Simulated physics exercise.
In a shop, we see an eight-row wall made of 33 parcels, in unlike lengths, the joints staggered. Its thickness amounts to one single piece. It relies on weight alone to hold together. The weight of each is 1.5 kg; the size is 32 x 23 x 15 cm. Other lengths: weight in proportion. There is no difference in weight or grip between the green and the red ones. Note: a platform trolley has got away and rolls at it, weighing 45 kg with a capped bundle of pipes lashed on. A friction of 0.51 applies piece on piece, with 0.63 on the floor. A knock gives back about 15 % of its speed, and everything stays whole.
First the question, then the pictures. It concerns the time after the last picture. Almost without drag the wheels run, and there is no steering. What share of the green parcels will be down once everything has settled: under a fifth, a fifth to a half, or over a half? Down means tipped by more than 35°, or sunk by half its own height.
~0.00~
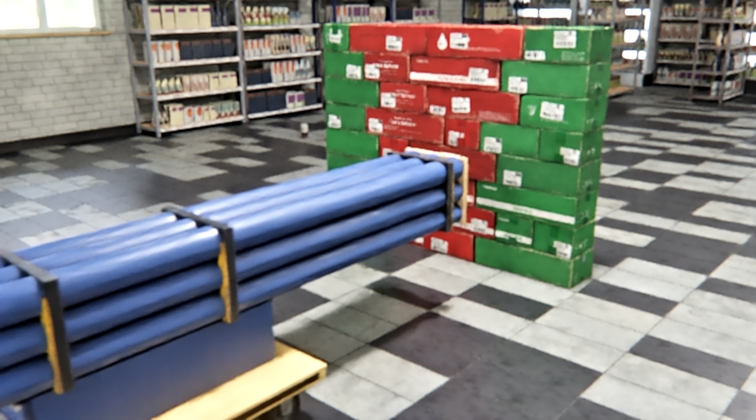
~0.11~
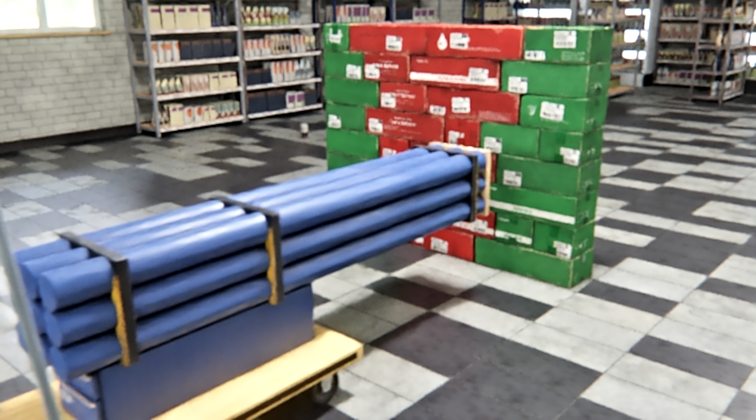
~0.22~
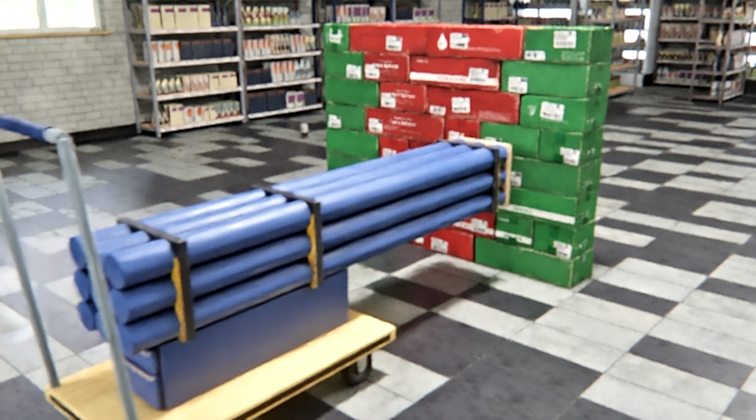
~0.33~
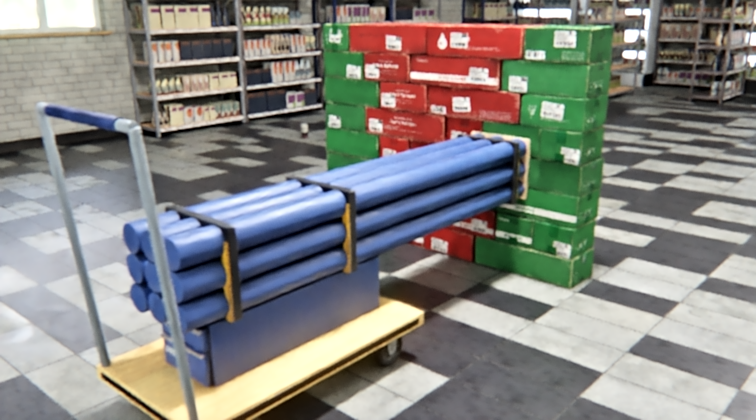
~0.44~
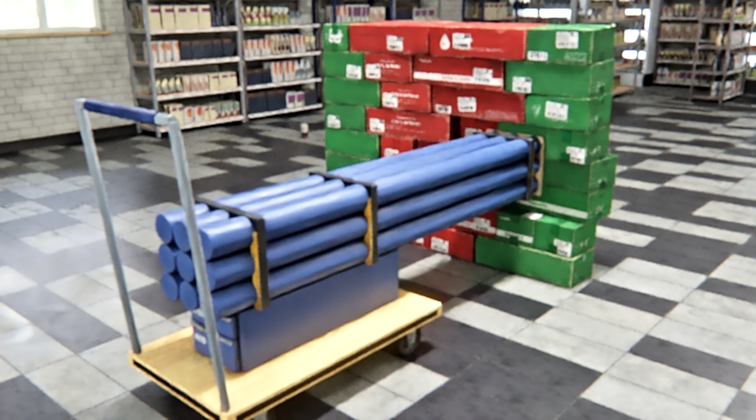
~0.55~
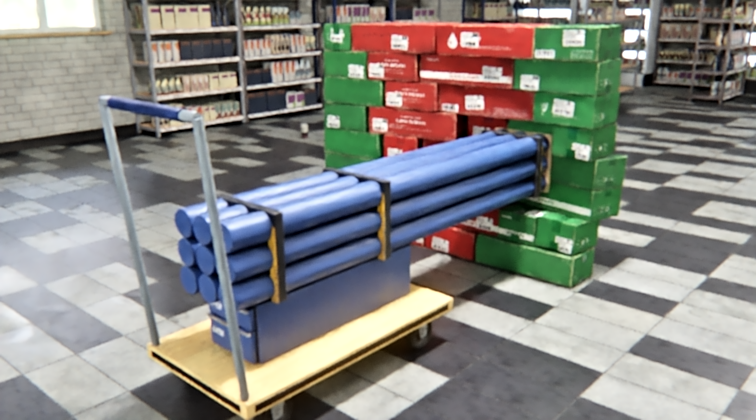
Over a half.
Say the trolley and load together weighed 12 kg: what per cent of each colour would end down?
Colour by colour that makes green 0, red 0 percent.
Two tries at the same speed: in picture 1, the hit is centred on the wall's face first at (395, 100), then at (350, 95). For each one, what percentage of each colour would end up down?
You'd get green at 30 followed by 40, and red at 50 followed by 50 percent.
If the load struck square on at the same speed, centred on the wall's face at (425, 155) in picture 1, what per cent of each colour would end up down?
That would leave green at 60 % and red at 90 %.
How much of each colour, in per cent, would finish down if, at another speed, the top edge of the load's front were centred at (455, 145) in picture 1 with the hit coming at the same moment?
Result - green: 0%; red: 0%.
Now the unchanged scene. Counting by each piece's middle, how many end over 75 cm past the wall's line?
16 or so.
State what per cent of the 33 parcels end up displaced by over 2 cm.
Answer: 75 %.
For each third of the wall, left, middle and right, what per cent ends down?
Left 50, middle 80, right 80 per cent.
After 0.78 s, load 28 cm past the wall's line, still rolling; none of the 18 green parcels down (0 of 33 in all colours); top green parcel leaning 8°; top red parcel leaning 8°.
After 1.10 s, load 36 cm past the wall's line, still rolling; 8 of the 18 green parcels down (12 of 33 in all colours); top green parcel leaning 28°, 19 cm lower; top red parcel leaning 27°, 11 cm lower.
After 1.40 s, load 42 cm past the wall's line, still rolling; 11 of the 18 green parcels down (24 of 33 in all colours); top green parcel leaning 56°, 57 cm lower; top red parcel leaning 52°, 49 cm lower.
After 1.72 s, load 46 cm past the wall's line, still rolling; 11 of the 18 green parcels down (24 of 33 in all colours); top green parcel upside down; top red parcel on its side.
At rest (2.9 s), load 49 cm past the wall's line, stopped; 11 of the 18 green parcels down (24 of 33 in all colours); top green parcel upside down; top red parcel upside down. That is 61 per cent. As the last picture would show them, middles, top green parcel near (678, 182), top red parcel near (599, 173).
